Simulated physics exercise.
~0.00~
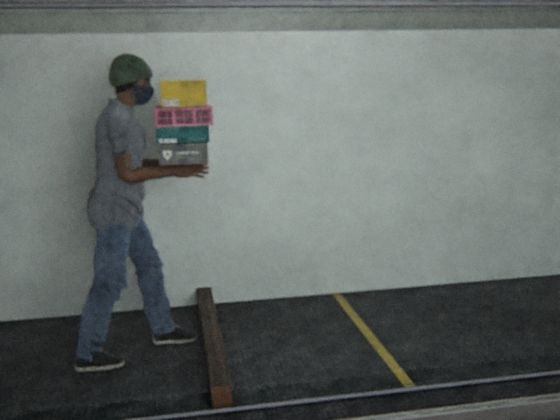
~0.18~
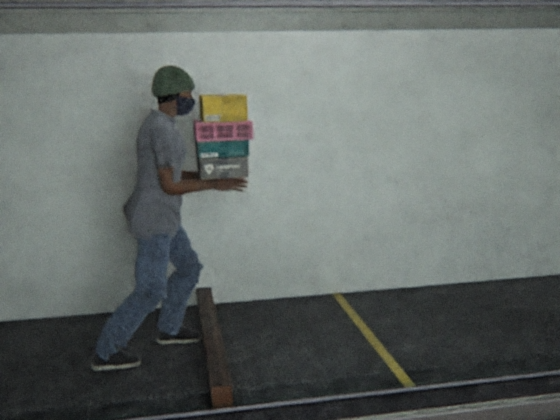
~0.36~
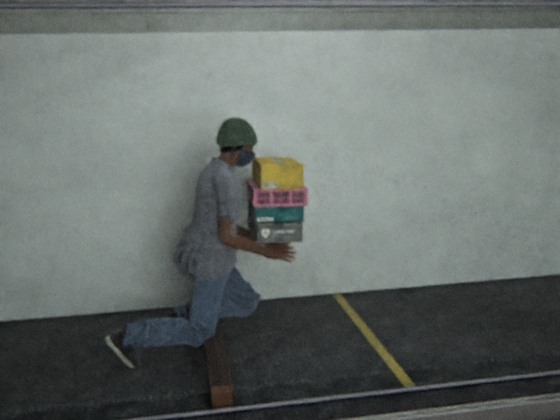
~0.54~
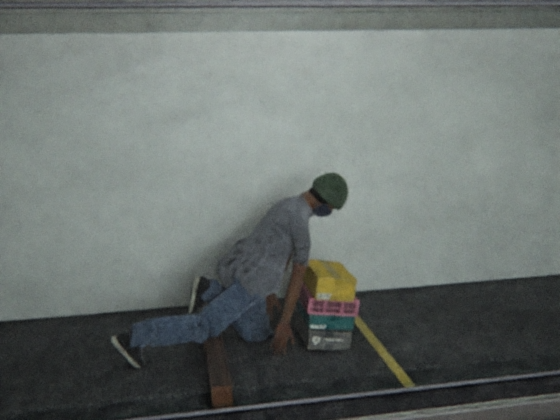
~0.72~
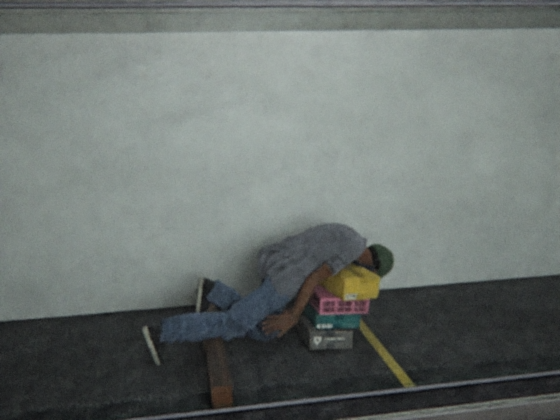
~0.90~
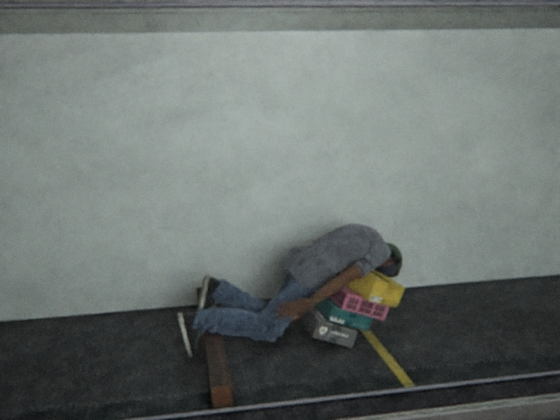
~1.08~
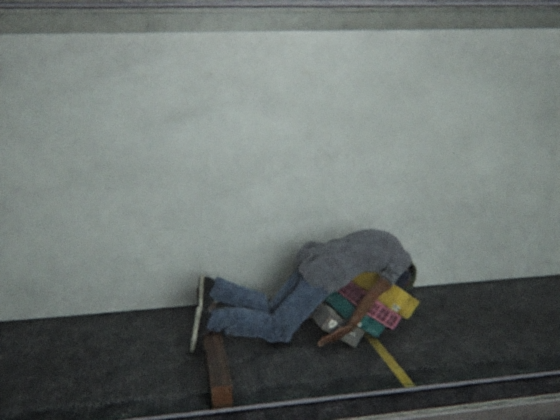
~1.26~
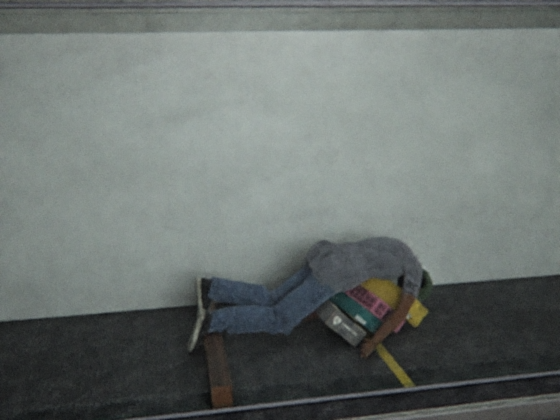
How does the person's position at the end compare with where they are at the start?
At the start the person is upright on the left, before the brown beam. By the end they are further right and low down, slumped over the boxes with their head past the yellow line and their feet near the beam.
A person in a green cap, dark face mask, grey shirt and blue jeans carries a stack of yellow, pink, teal and grey boxes, seen from the side against a pale wall. On the dark floor lie a brown beam and, further right, a yellow line. The person moves right to the beam, sinks over it and pitches forward as the stack comes down upright. The torso then folds over the boxes, which tip rightward. At the end the person lies draped over the leaning stack, head, yellow box and pink crate past the line, the grey box short of it.
